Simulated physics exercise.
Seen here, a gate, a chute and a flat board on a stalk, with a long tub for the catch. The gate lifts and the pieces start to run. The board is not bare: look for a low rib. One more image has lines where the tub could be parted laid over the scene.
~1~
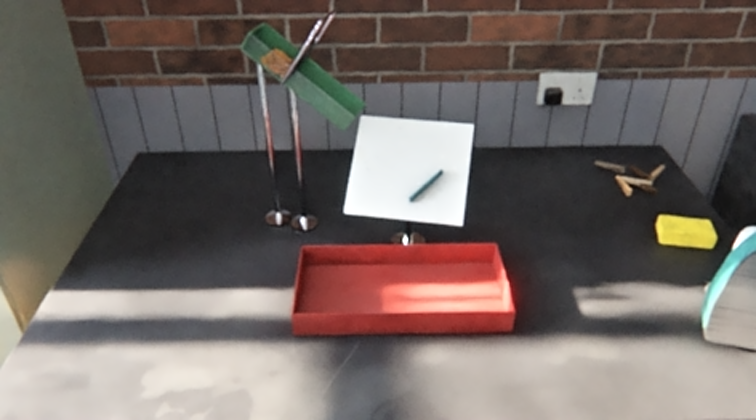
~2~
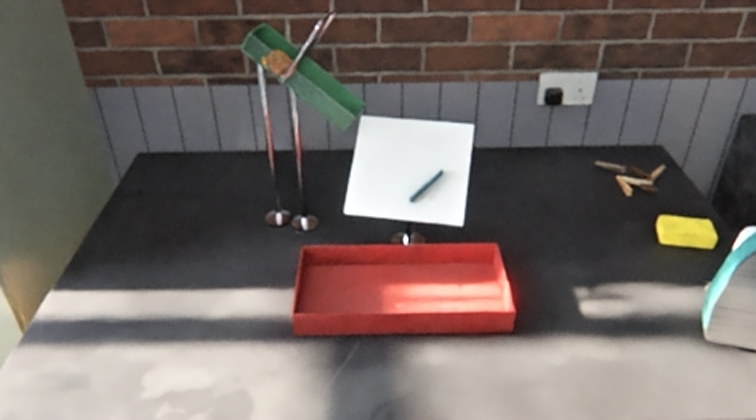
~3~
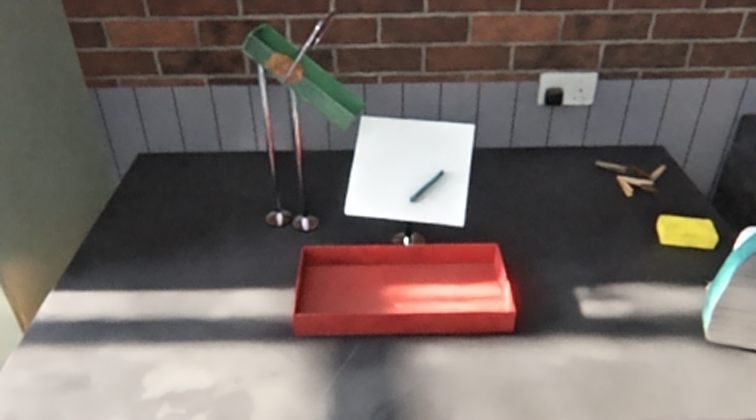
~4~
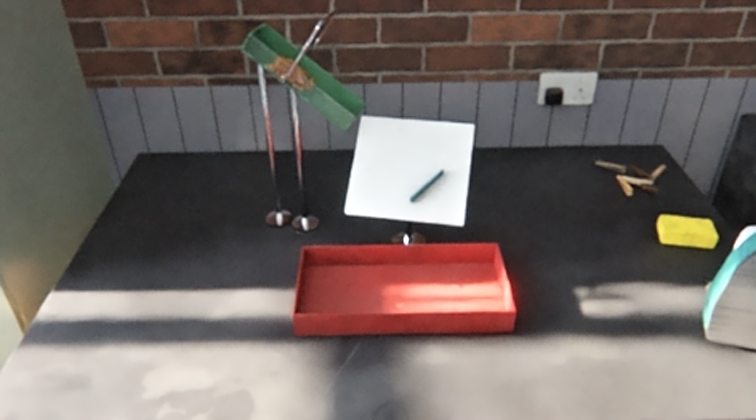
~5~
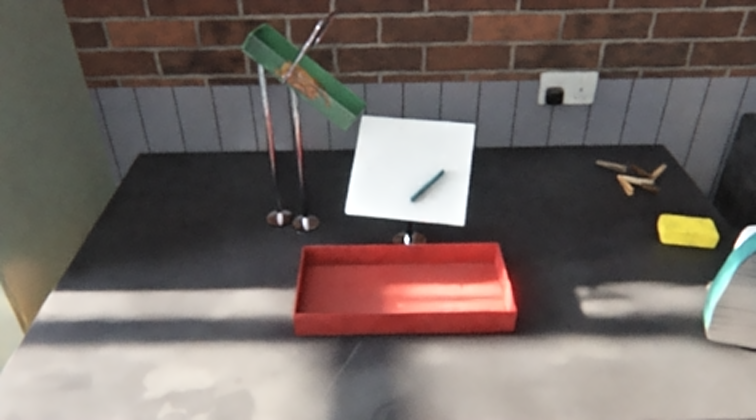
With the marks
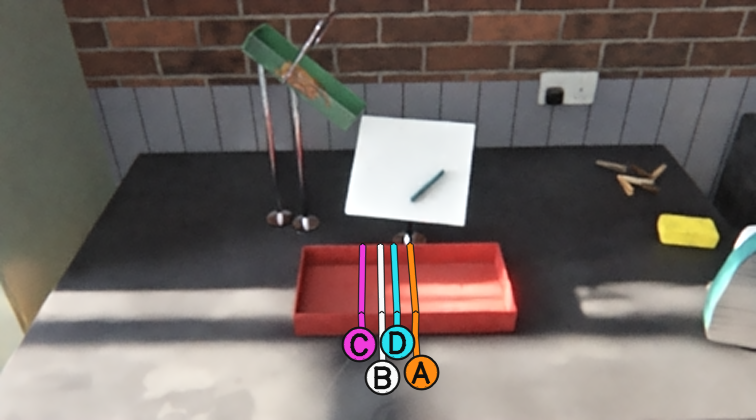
Small brown pieces slide down a tilted green chute to the right, spreading out as they go.
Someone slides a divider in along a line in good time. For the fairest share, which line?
I would pick line D.
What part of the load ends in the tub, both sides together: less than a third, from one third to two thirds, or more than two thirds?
About that: More than two thirds.
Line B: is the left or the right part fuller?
The right side.
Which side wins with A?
The left side.
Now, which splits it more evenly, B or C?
That is line B.
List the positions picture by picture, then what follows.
In the first picture, load behind the gate at (281, 63), bits of cat kibble; lip of the chute at (350, 124), sloping gently.
In the second picture, middle of the board at (410, 168), tilted fairly steeply; middle of its low edge at (402, 219); of its high edge at (417, 120).
In the third picture, front corners of the tub at (293, 315) and (516, 311), empty; front of the load at (299, 79).
In the fourth picture, middle of the load at (293, 73); its front at (310, 88), about a quarter of the way to the lip; rib from (443, 169) to (410, 199).
In the fifth picture, middle of the load at (303, 81); its front at (327, 105), about two thirds of the way to the lip.
On the marked copy, line A crosses the front rim at (415, 312); line B crosses the front rim at (381, 313); line C crosses the front rim at (361, 313); line D crosses the front rim at (397, 313).
Choosing A, of what is caught, most on the left of the divider, a small part on the right.
Choosing B, of what is caught, about a quarter on the left of the divider, most on the right.
Choosing C, of what is caught, a stray few on the left of the divider, nearly all on the right.
Choosing D, of what is caught, about half on the left of the divider, about half on the right.
